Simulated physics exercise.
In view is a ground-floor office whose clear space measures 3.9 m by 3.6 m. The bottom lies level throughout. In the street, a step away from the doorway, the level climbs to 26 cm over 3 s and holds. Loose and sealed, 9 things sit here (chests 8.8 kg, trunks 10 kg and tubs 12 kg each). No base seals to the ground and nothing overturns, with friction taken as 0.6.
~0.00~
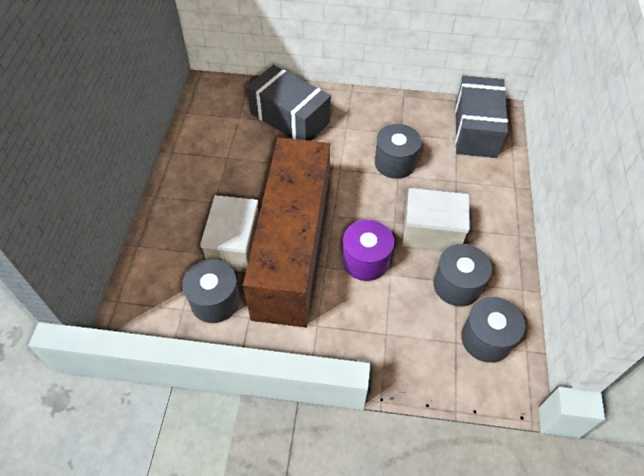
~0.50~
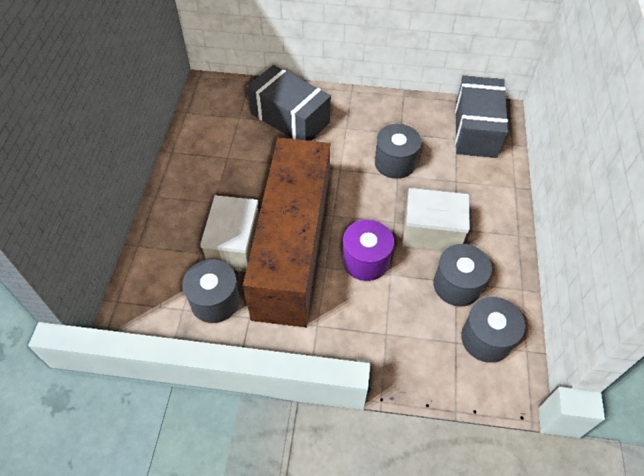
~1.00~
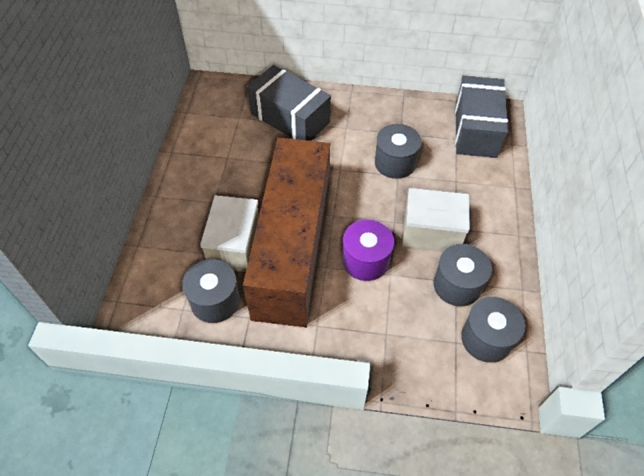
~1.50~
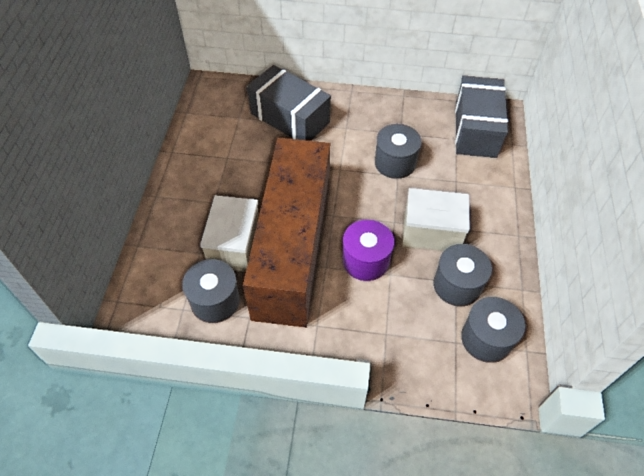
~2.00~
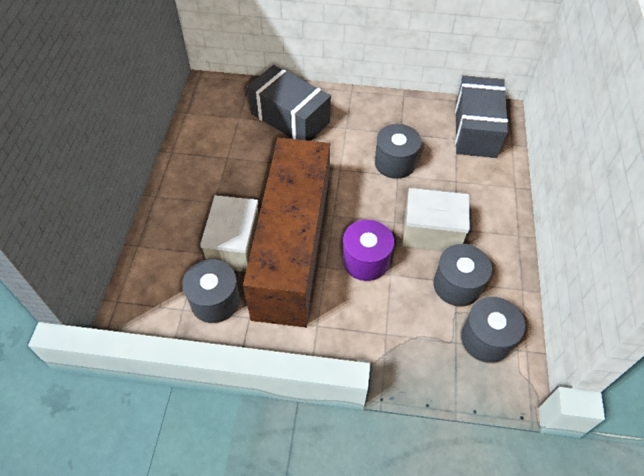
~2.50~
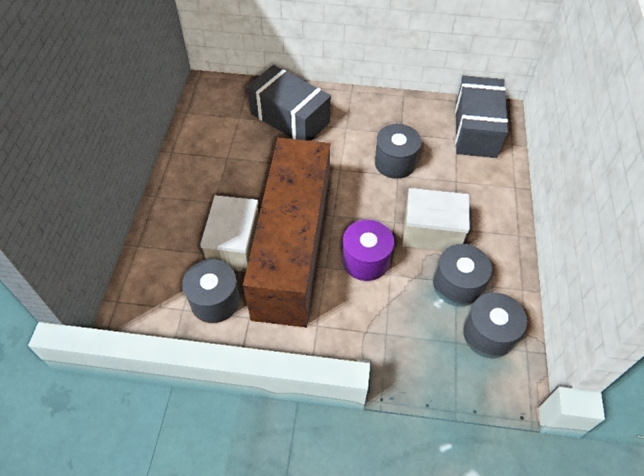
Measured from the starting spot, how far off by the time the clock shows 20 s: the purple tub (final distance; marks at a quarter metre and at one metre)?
Result: Long displacement.
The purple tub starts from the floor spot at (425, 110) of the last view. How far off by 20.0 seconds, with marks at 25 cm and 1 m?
I'd say it goes a long distance.
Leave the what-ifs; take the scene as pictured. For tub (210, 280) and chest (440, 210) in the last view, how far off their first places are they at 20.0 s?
The first is 40 cm from its start, the second 300 cm.
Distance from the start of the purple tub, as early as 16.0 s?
I'd guess some 150 cm by then.
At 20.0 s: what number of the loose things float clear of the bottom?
My tally comes to 9.
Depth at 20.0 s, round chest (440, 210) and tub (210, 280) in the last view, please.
About 24 and 25 cm.
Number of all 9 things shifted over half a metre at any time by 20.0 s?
It adds up to 9.
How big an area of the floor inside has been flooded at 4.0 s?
Roughly 5.5 m2.
After 4.0 s the purple tub is near (349, 193), 0.5 m from its start, aground; 0 afloat.
After 9.0 s the purple tub is near (209, 97), 2.3 m from its start, afloat; 8 afloat.
After 16.0 s the purple tub is near (252, 131), 1.6 m from its start, afloat; 9 afloat.
After 20.0 s the purple tub is near (167, 127), 2.3 m from its start, afloat; 9 afloat.
